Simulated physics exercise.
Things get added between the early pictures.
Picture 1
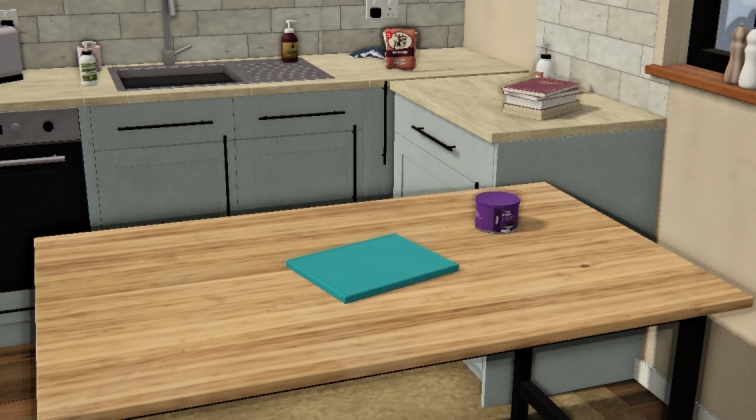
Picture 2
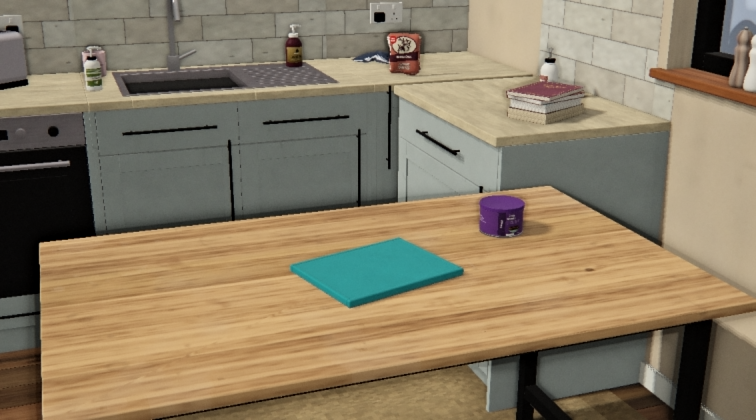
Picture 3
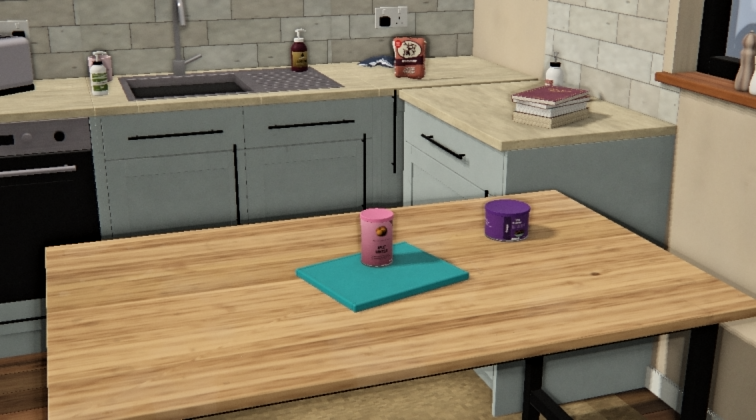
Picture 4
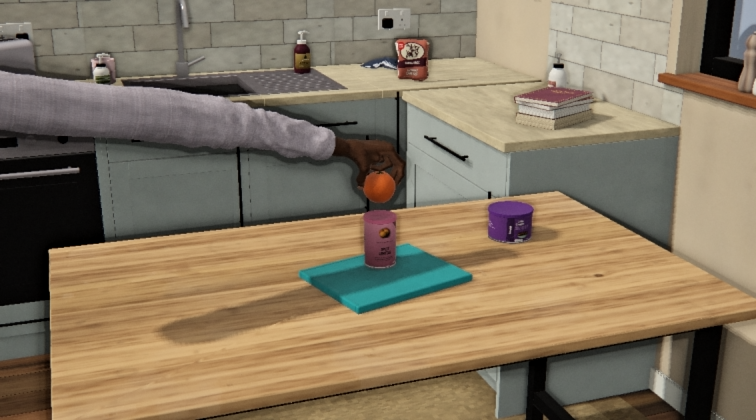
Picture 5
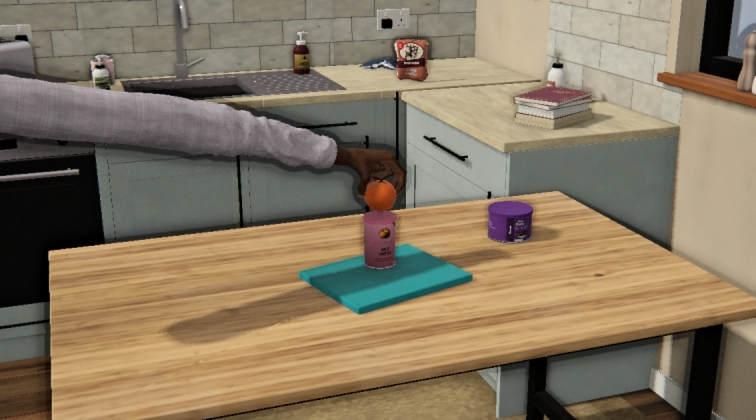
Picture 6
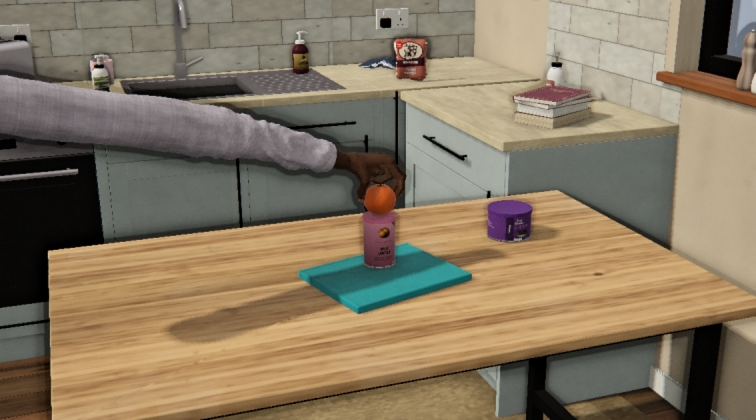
A hand lowers an orange tomato onto a pink tin standing on a turquoise tray.
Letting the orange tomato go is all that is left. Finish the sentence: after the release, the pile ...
After the release, the pile stays upright.
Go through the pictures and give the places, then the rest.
In the first frame, the last thing is not in view yet.
In the second frame, the last thing is not in view yet; purple tub (502, 216).
In the third frame, the last thing is not in view yet; turquoise tray (382, 274).
The fourth frame shows on its way; orange tomato (379, 187); pink tin (380, 240).
The fifth frame shows on its way; orange tomato (381, 196); purple tub (510, 222).
The sixth frame shows set down, still held; orange tomato (380, 200); turquoise tray (385, 276).
Then, 0.50 s past the last view, nothing moves.
Then, 1.30 s past the last view, orange tomato resting near (380, 200).
Finally, all 4 still in place. Final places as the last picture's camera would see them, orange tomato near (380, 200). The pile holds.
